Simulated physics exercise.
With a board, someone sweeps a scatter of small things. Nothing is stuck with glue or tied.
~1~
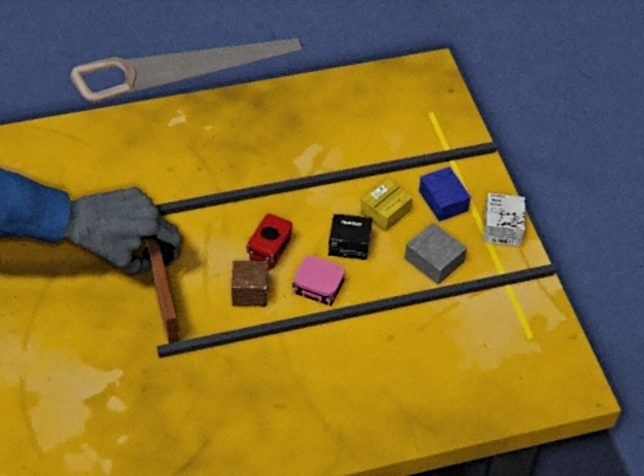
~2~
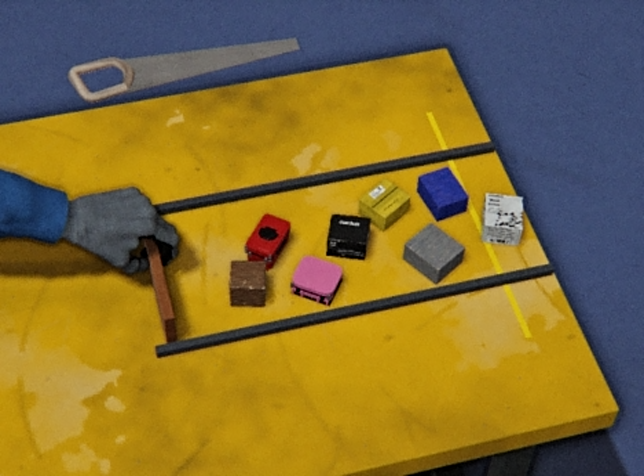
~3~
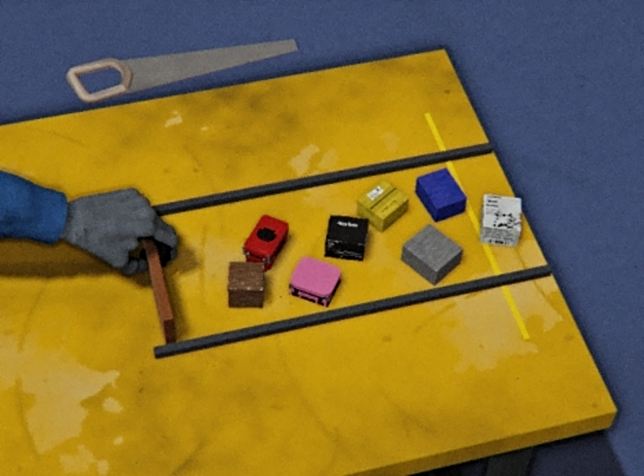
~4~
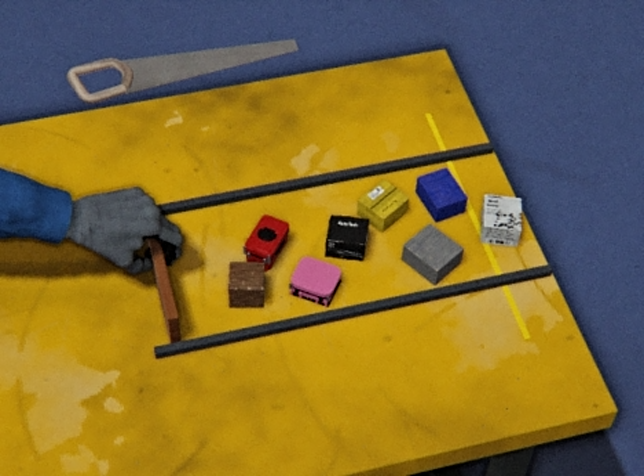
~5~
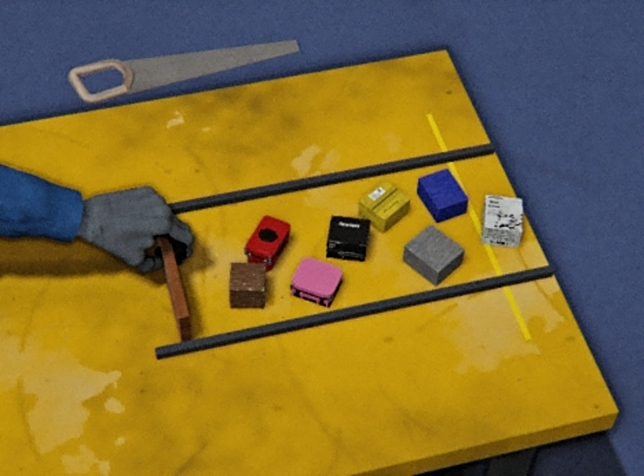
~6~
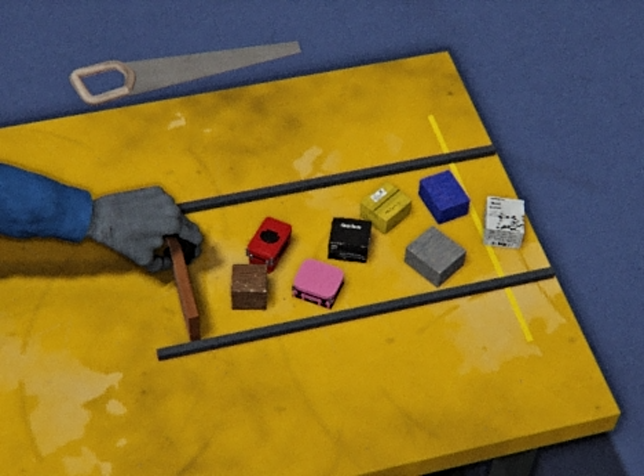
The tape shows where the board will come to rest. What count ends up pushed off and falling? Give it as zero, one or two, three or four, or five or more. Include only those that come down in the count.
The push drops a trio or a foursome off the table.
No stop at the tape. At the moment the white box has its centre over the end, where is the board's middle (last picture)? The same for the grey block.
Its middle is about (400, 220) and about (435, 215).
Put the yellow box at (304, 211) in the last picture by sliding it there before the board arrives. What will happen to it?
Well, this time it stays in place.
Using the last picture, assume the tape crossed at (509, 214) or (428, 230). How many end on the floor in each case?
In order, 6 and 1.
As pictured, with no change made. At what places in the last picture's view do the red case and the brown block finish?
Near (485, 195) and (505, 233).
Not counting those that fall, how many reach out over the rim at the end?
My count gives 2.
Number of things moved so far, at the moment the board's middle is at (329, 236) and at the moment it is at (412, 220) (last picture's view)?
By the first moment it's 6, by the second it's 8.
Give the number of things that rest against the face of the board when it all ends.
The count in contact is 2.
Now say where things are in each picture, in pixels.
White box (504, 220); blue block (445, 194); grey block (436, 253); board (157, 267); tape (477, 218), in the first frame.
Blue block (443, 194); red case (268, 242), in the second frame.
Grey block (432, 254); black box (346, 238), in the third frame.
White box (501, 220); brown block (247, 285), in the fourth frame.
Blue block (442, 195); pink case (317, 282), in the fifth frame.
White box (504, 222); blue block (444, 197); grey block (435, 256); board (178, 266); tape (477, 220), in the sixth frame.
Soon after, none off yet; white box at rest near (504, 222); blue block at rest near (444, 197); grey block at rest near (435, 256).
Then, none off yet; white box at rest near (504, 222); blue block at rest near (446, 195); grey block moved about its own width near (465, 253).
Further on, one off so far; white box falling near (545, 271); blue block moved about its own width near (502, 181); grey block moved well along near (540, 238).
At rest, the number that fall off is three or four; fallen, pink case, grey block, blue block and white box.
